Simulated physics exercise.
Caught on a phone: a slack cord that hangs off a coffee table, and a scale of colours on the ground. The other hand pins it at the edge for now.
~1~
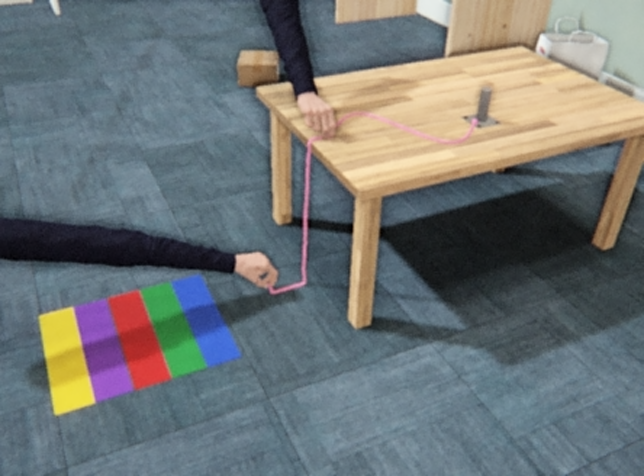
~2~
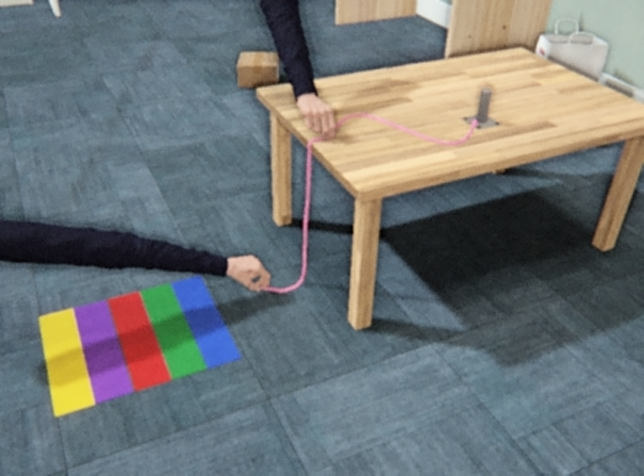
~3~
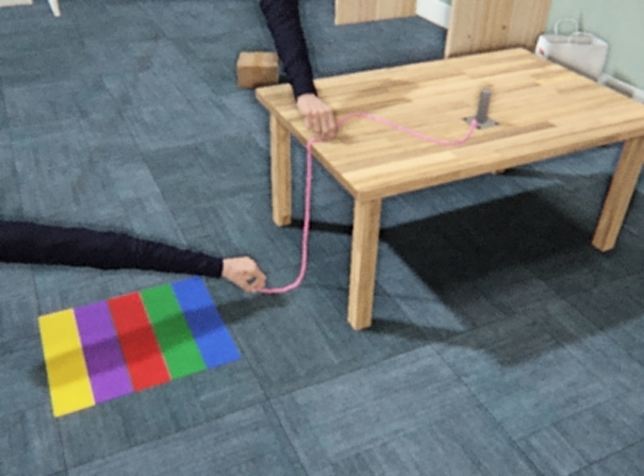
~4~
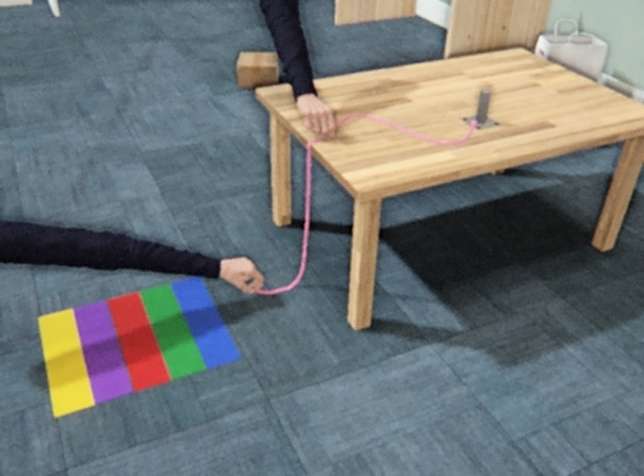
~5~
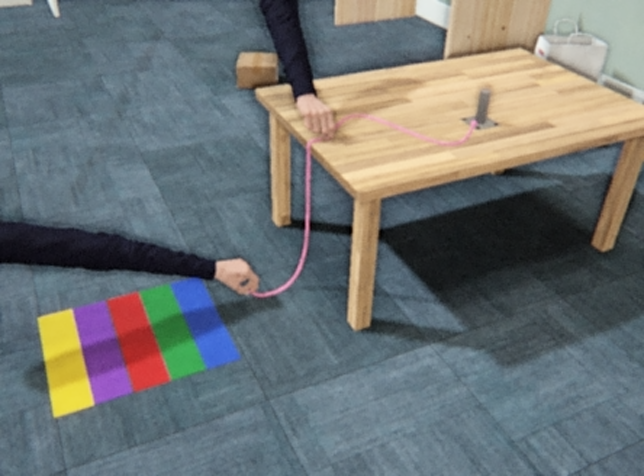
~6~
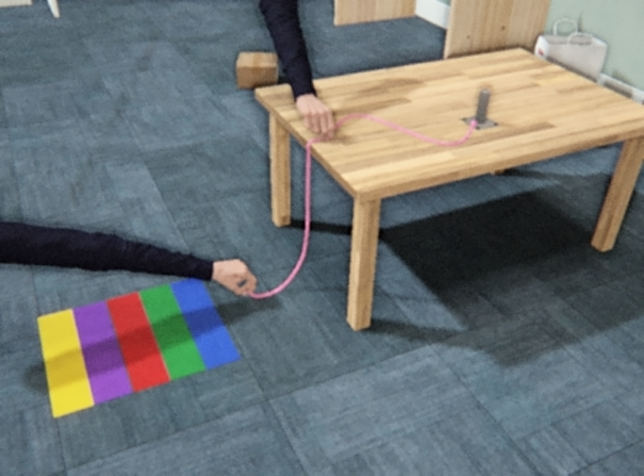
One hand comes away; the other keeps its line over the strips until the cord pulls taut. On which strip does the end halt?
The end stops over the yellow strip.
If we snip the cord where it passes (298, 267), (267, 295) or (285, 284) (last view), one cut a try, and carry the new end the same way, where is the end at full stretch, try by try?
About (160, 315), (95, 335) and (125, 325).
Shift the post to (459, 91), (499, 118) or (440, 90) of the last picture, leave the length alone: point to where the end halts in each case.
Try by try, around (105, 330), (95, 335) and (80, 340).
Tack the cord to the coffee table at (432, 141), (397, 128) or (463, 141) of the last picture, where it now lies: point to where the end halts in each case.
In that order: (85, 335), (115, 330) and (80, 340).
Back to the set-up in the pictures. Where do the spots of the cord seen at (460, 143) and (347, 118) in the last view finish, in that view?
At (429, 129), then (304, 155).
Early on, end near (134, 323); over red.
Midway, end near (89, 336); over purple.
At the end of the slack, end near (59, 344); over yellow. It gets as far as the yellow strip.
